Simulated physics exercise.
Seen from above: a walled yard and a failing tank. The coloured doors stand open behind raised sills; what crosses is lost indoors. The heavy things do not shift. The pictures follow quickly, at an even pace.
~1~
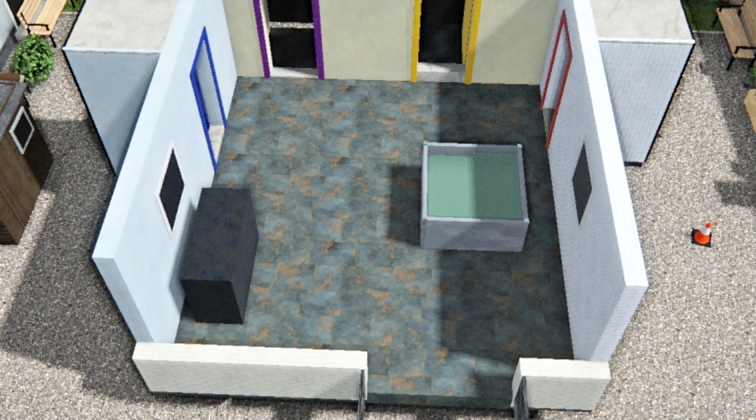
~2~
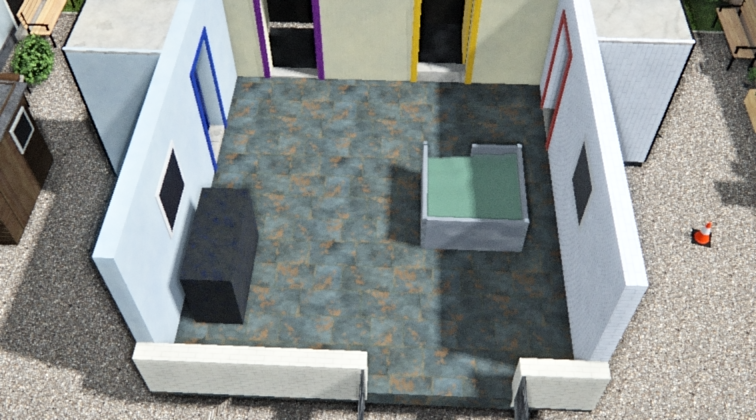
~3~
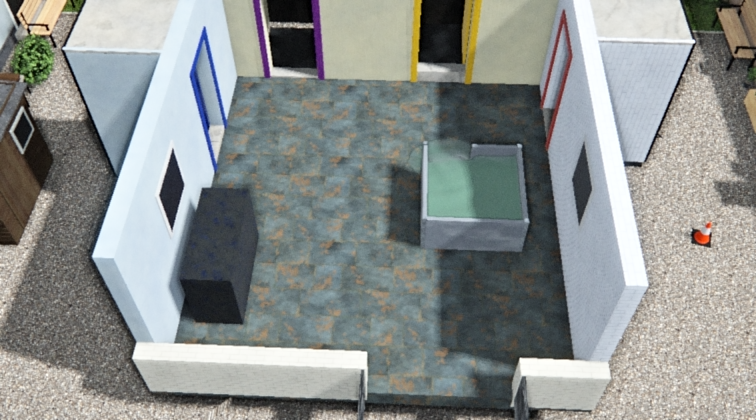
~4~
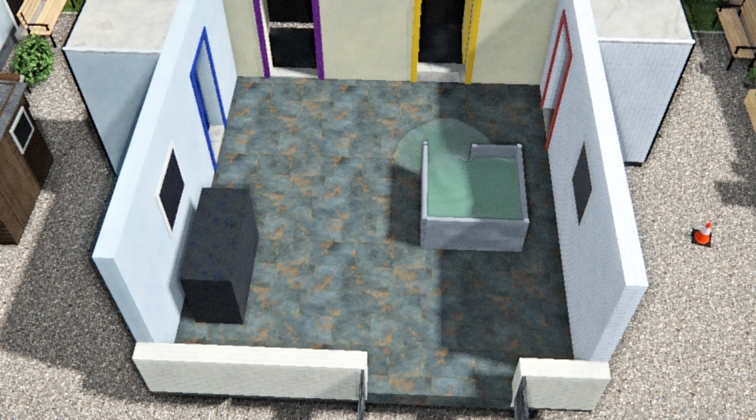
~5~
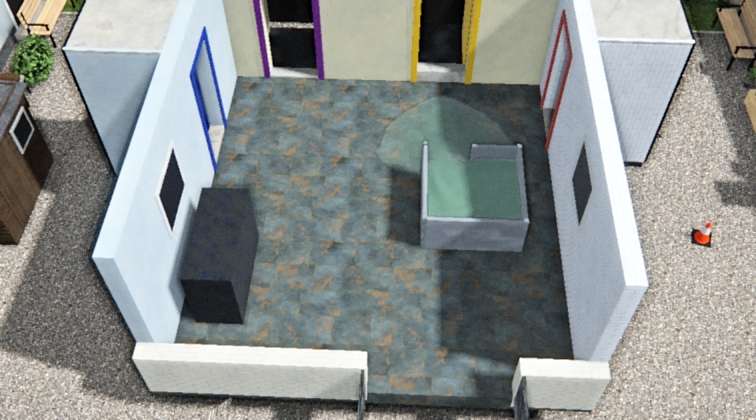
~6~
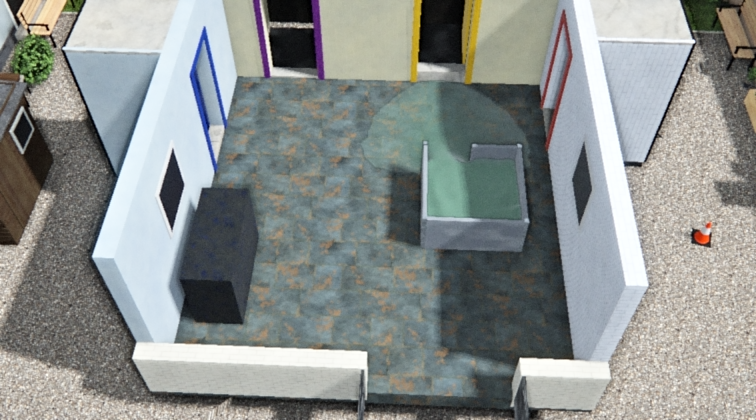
Water spilled out through a gap that opened in the far side of a pale, square tank in a walled yard, then spread across the dark floor behind it in a widening, rounded pool.
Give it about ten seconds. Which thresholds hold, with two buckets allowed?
In the end: The blue door admits no more than that; the purple door lets in a lot; the yellow door admits no more than that; the red door lets in a lot.
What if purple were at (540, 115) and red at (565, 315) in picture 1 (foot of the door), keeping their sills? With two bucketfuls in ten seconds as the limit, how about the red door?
Red door takes less.
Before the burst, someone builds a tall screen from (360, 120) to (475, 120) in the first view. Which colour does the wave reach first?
It is the red one.
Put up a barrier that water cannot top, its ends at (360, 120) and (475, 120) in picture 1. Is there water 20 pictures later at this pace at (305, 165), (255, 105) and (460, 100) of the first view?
In that order: Covered, wet, flooded.
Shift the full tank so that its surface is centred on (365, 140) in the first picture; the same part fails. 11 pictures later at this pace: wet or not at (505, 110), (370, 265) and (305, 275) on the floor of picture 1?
As listed: Flooded, dry, not flooded.
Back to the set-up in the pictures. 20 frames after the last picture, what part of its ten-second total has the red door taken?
Roughly 30 per cent.
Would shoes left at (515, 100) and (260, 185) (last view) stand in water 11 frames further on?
As listed: Under water, clear.
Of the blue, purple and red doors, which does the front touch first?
The red-painted one.
A moment on, water covers 20 % of the floor; the blue door not reached, the purple door not reached, the yellow door wet at the sill, nothing in, the red door wet at the sill, nothing in.
Next, water covers 25 % of the floor; the blue door not reached, the purple door under two buckets in, the yellow door under two buckets in, the red door under two buckets in.
Then, water covers 35 % of the floor; the blue door wet at the sill, nothing in, the purple door under two buckets in, the yellow door under two buckets in, the red door over two buckets in.
Later, water covers 60 % of the floor; the blue door wet at the sill, nothing in, the purple door over two buckets in, the yellow door under two buckets in, the red door over two buckets in.
In the end, water covers 95 % of the floor; the blue door wet at the sill, nothing in, the purple door over two buckets in, the yellow door under two buckets in, the red door over two buckets in.
